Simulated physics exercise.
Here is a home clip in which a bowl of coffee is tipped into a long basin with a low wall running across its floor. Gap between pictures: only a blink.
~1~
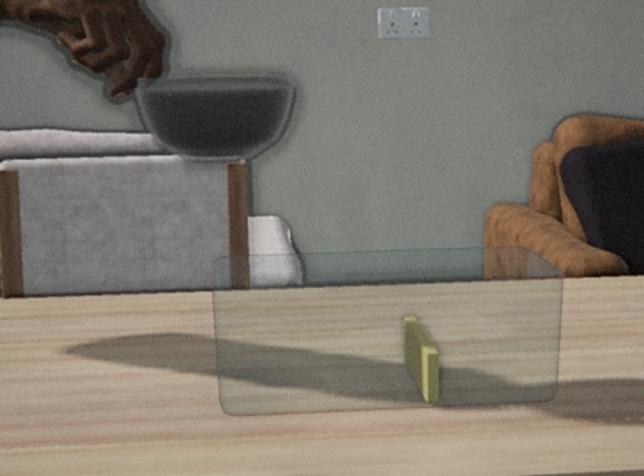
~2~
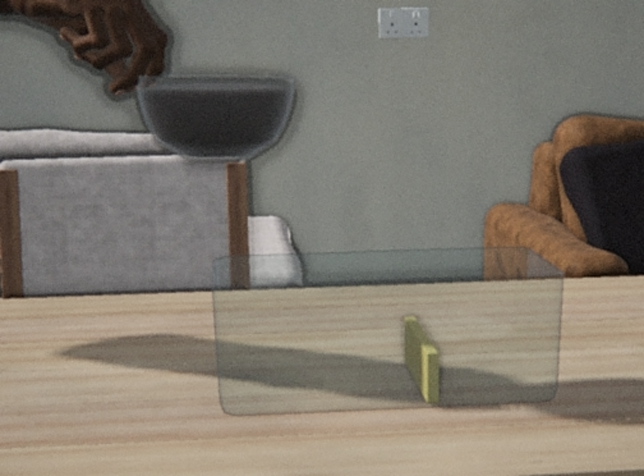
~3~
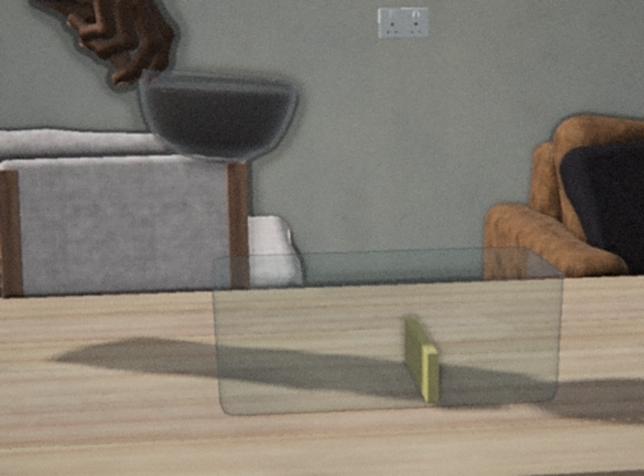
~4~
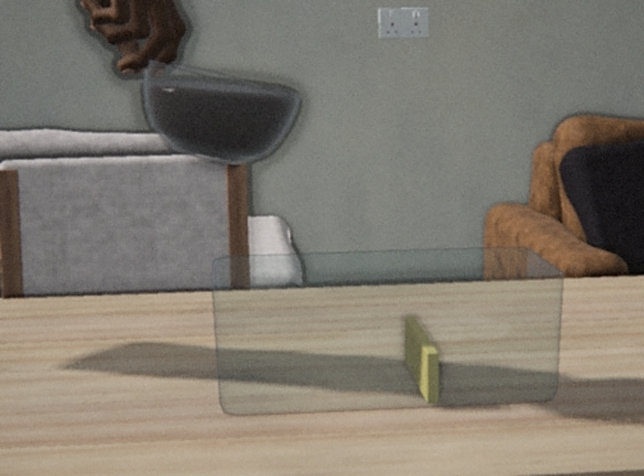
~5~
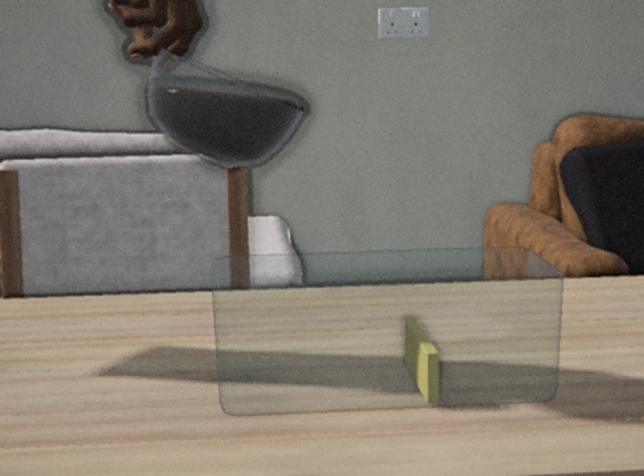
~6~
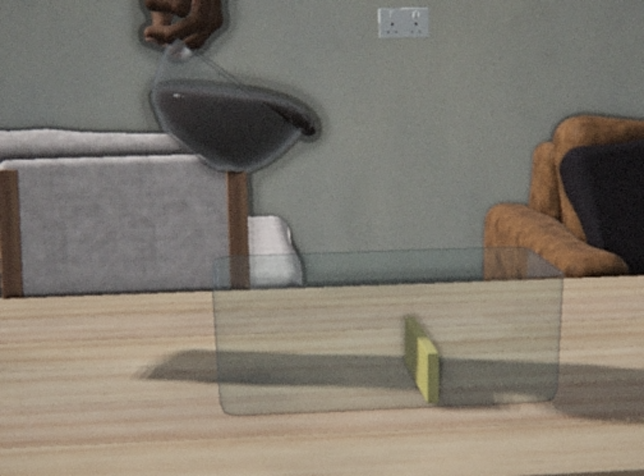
A dark bowl of coffee, held by a brown hand above a clear basin with a low yellow-green wall, tilted gradually to the right as the hand rose, and the liquid slid toward its lower edge.
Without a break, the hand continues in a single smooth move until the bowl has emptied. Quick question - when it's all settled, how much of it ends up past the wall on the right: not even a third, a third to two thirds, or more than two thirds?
I'd say not even a third.
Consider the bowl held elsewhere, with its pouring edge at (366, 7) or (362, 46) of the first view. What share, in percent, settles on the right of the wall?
In order, some 50 and 45 percent.
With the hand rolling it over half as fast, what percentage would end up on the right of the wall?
About 5 %.
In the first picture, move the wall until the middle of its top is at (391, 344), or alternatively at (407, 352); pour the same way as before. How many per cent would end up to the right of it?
20 % and 30 %, roughly.
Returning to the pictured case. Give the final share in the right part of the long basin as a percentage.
Close to 15 in a hundred.
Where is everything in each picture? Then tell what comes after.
The first frame shows tilt 0°; pouring edge (292, 77); surface from (141, 90) to (290, 87); the long basin's rim runs from (214, 274) to (545, 262); the wall's top is at (421, 336).
The second frame shows tilt 2°; pouring edge (293, 79); surface from (141, 89) to (290, 88).
The third frame shows tilt 7°; pouring edge (296, 86); surface from (143, 86) to (293, 91).
The fourth frame shows tilt 15°; pouring edge (299, 98); surface from (148, 85) to (296, 95).
The fifth frame shows tilt 25°; pouring edge (301, 113); surface from (152, 86) to (299, 105); 2 per cent is over the edge.
The sixth frame shows tilt 38°; pouring edge (299, 132); surface from (156, 90) to (291, 117); 9 per cent is over the edge.
A moment on, the tilt is 109° and 8 per cent is still to pour, 51 is left of the wall and 0 right of it.
Next, the tilt is 117° and 0 per cent is still to pour, 78 is left of the wall and 3 right of it.
Then the tilt is 117° and 0 per cent is still to pour, 78 is left of the wall and 14 right of it.
Later the tilt is 117° and 0 per cent is still to pour, 78 is left of the wall and 15 right of it.
Finally, 78 per cent lies left of the wall, 15 right of it and 8 outside.
